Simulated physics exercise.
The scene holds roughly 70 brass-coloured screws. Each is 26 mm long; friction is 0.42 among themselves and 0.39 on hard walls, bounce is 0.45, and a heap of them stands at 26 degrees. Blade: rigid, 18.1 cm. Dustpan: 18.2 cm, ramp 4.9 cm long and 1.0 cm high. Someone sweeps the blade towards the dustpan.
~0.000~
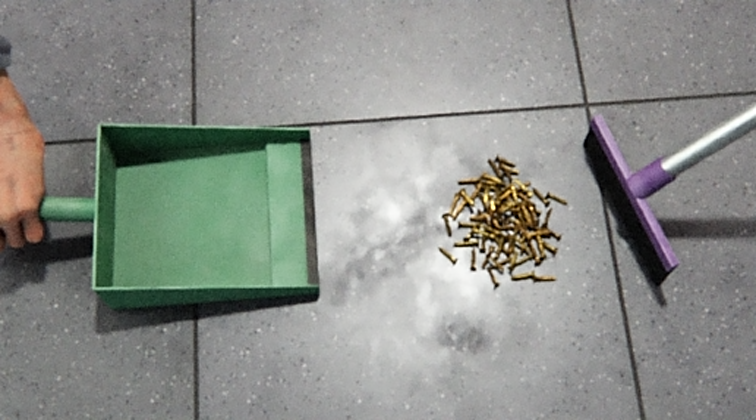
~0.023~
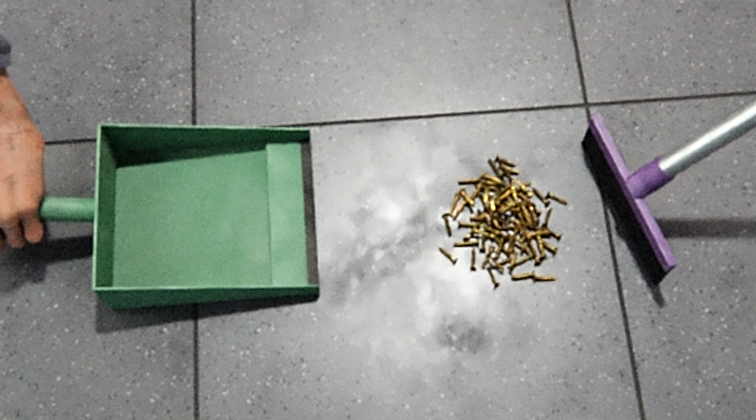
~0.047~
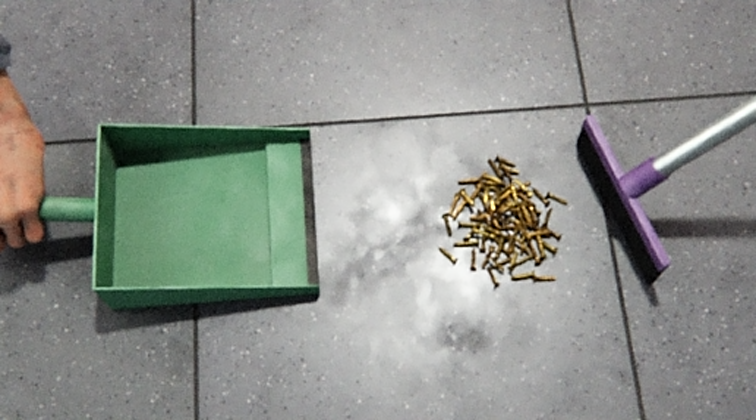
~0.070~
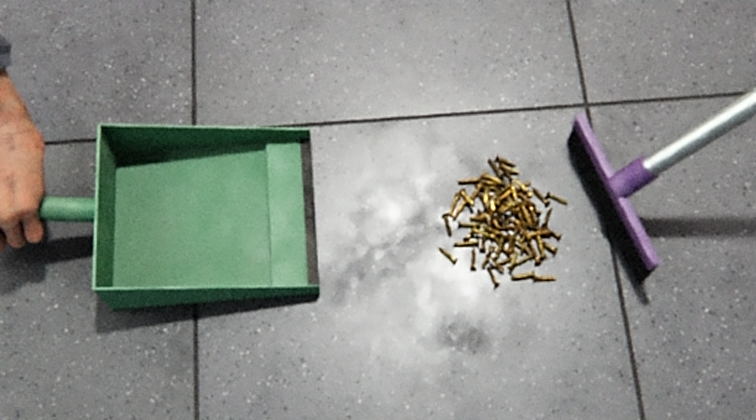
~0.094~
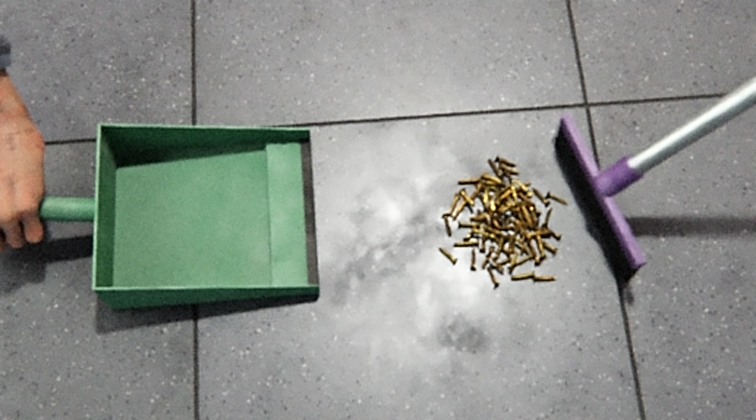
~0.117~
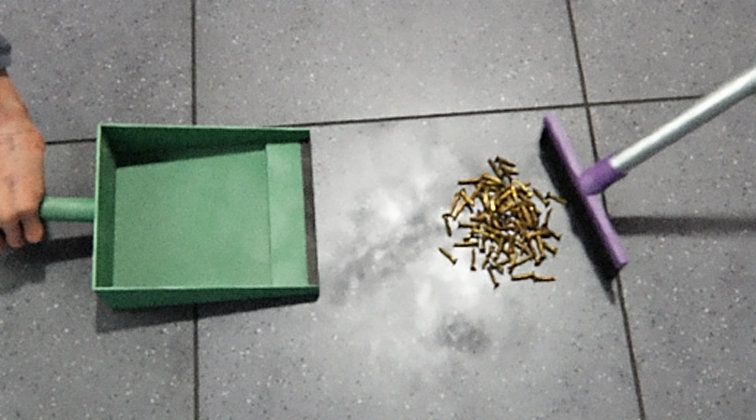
A purple blade on a pale metal handle slides left across a grey tiled floor, seen from above, slowly at first and then faster, closing the gap to a heap of brass-coloured screws. The loose heap lies still right of centre, beside a shiny patch of floor. At left, a hand holds a green dustpan motionless by its handle, its open side facing the screws, and the camera stays fixed.
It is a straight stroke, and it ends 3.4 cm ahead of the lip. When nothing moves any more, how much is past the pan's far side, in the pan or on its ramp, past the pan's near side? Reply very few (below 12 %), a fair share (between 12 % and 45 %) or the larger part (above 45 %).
Past the pan's far side - very few; in the pan or on its ramp - very few; past the pan's near side - a fair share.
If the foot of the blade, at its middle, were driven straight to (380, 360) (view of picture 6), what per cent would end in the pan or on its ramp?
About 0 per cent.
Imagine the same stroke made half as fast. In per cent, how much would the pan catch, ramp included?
Share: Close to 0 %.
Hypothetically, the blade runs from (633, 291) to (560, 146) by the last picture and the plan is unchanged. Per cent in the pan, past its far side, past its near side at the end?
Pan 0 % / far 0 % / near 55 %.
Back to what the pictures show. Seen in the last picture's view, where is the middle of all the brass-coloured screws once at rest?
Est. centre at rest: (341, 231) px.
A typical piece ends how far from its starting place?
18 cm or thereabouts.
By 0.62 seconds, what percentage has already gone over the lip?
5 %.
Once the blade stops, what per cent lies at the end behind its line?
Estimate: Around 5 %.
Then, at 0.27 s, middle of the blade 17 cm from the lip; 0 % over the lip, far side 0 %, near side 5 %.
After 0.38 s, middle of the blade 9 cm from the lip; 0 % over the lip, far side 0 %, near side 15 %.
Then, at 0.62 s, middle of the blade 6 cm from the lip; 5 % over the lip, far side 0 %, near side 20 %.
In the end, at 1.6 s, far side 0 %, pan 5 %, near side 20 %, in front of the lip or behind the blade 80 %.
